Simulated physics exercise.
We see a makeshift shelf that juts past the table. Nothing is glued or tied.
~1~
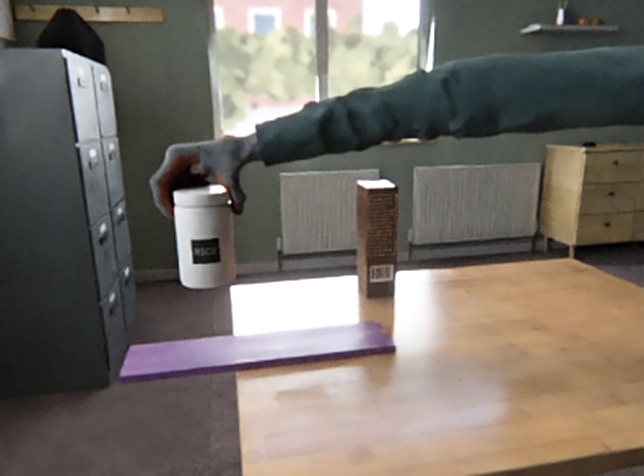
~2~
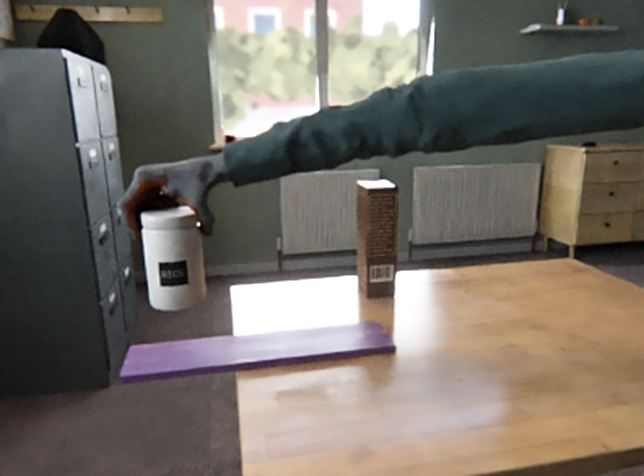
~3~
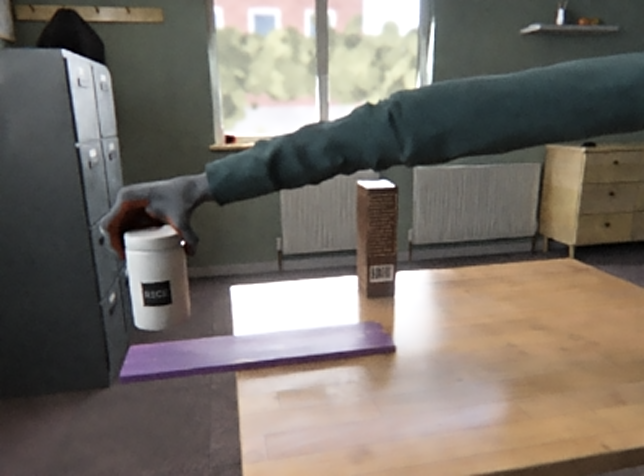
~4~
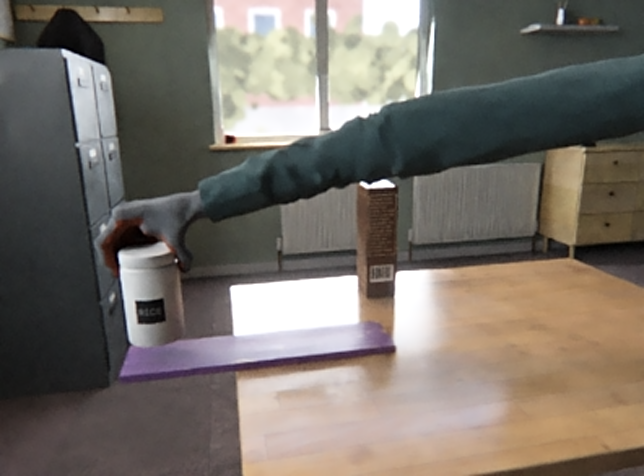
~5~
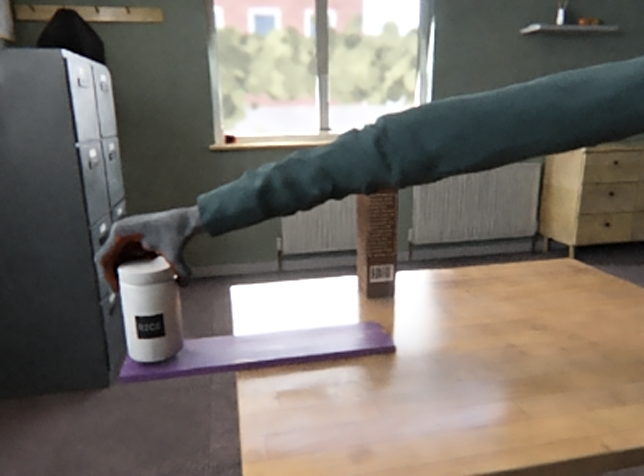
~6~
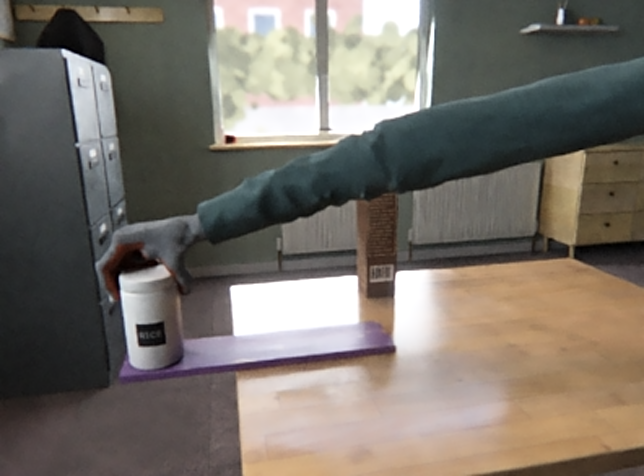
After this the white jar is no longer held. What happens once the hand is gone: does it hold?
The board tips off the edge.
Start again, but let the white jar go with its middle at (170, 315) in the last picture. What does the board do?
Then it comes down.
Then, 0.50 s after the last picture, white jar and purple board now down on the floor or falling.
Then, 0.70 s after the last picture, things are still on the move.
At rest, down on the floor or falling, white jar and purple board; brown carton in place. The board goes over.
